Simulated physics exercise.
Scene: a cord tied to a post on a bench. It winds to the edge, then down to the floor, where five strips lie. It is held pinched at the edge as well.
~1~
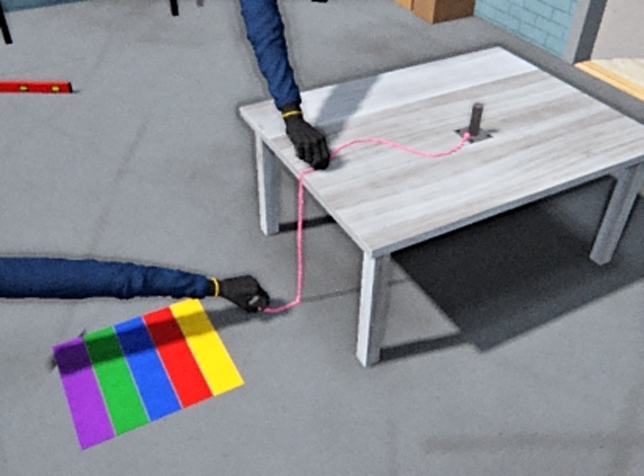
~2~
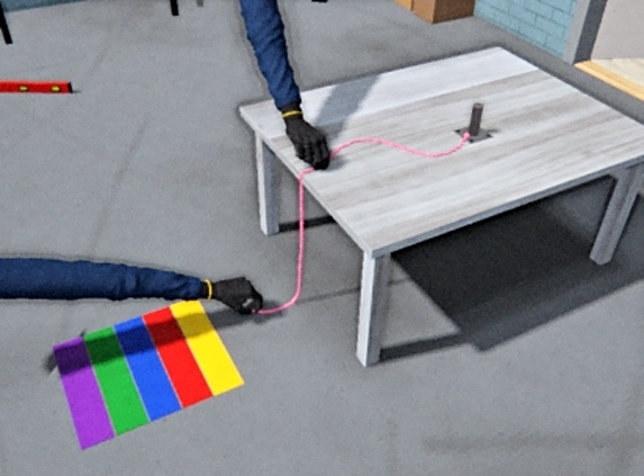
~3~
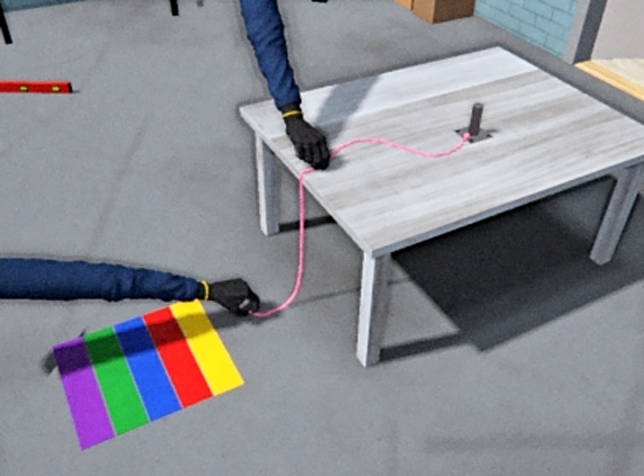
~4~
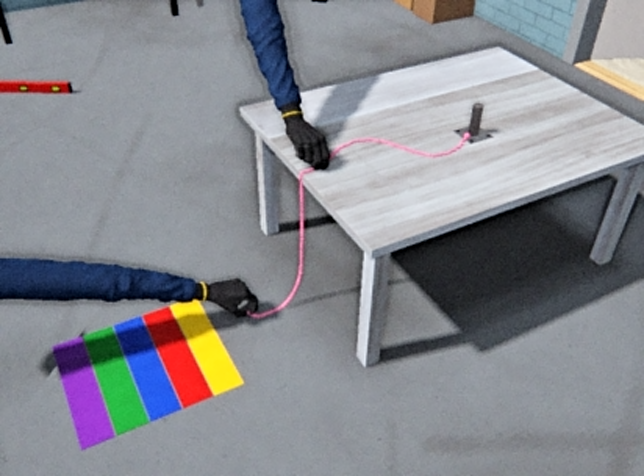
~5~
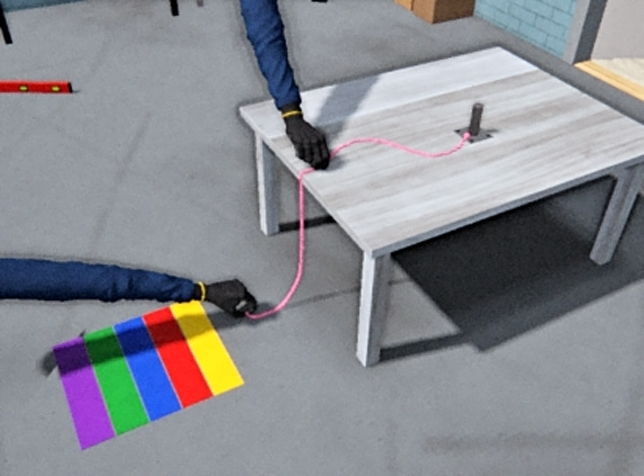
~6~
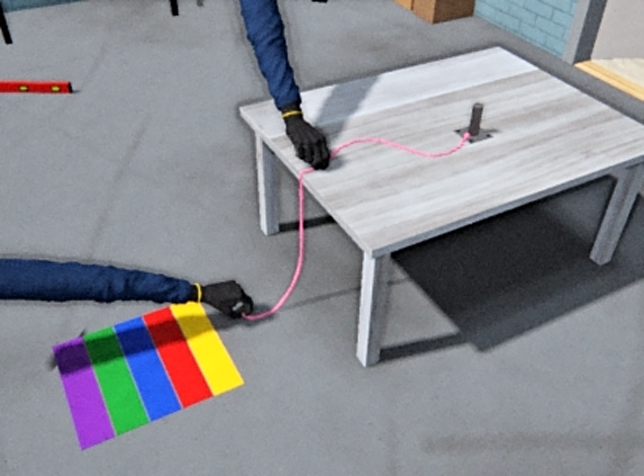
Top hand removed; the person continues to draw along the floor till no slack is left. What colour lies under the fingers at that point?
Green.
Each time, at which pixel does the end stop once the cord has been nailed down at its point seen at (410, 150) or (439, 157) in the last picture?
About (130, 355) and (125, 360).
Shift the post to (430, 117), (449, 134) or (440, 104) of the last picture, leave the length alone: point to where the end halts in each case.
First (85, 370), then (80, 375), and last (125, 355).
Soon after, end near (162, 344); over red.
After that, end near (129, 356); over blue.
At the stop, end near (108, 364); over green. It gets as far as the green strip.
